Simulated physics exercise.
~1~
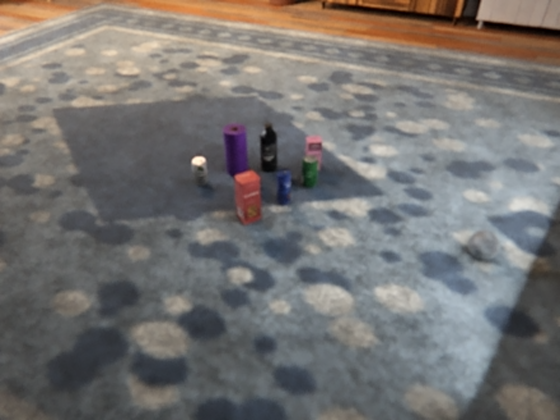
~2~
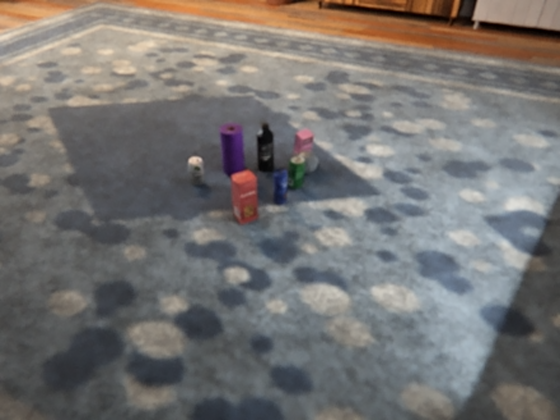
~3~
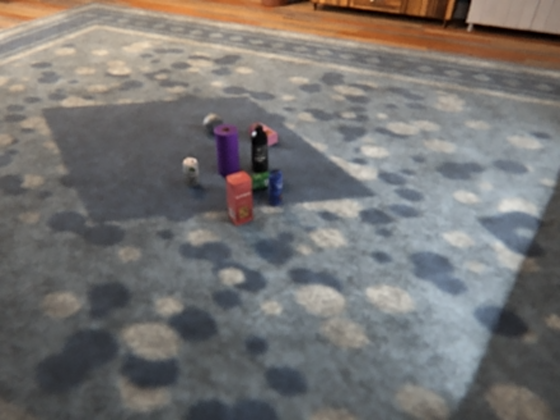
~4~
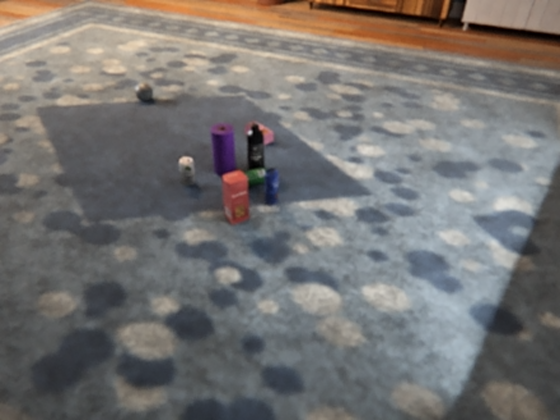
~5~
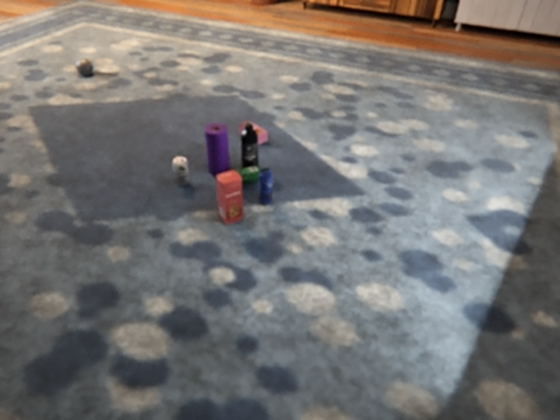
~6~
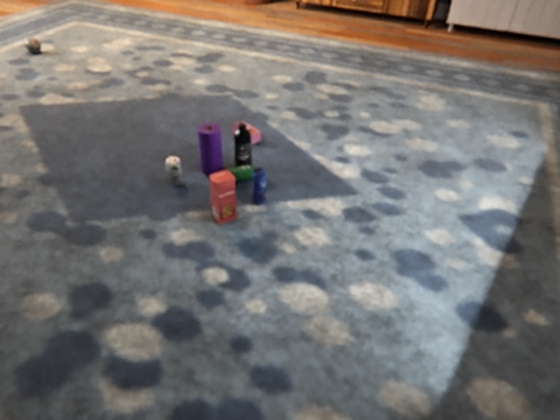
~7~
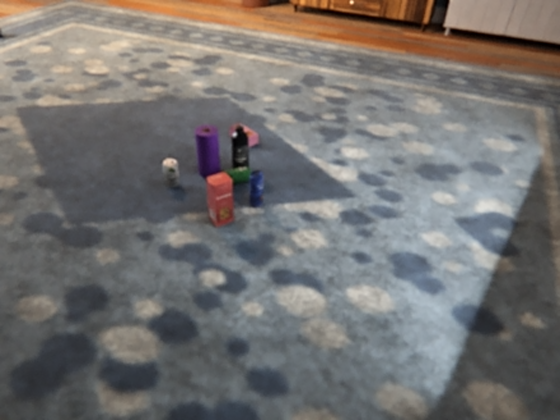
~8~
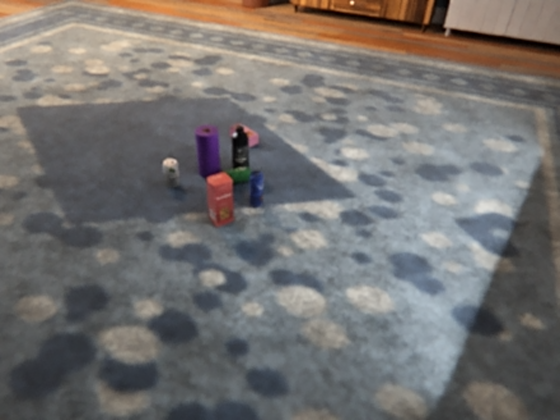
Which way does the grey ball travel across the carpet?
The grey ball moves to the left, passing through the group of items and heading toward the far left of the carpet.
The footage shows a grey ball rolling left across a patterned blue carpet into a cluster of small household items, where the green can and pink carton topple. The ball rolls on out of view at the far left, leaving the other five items standing.
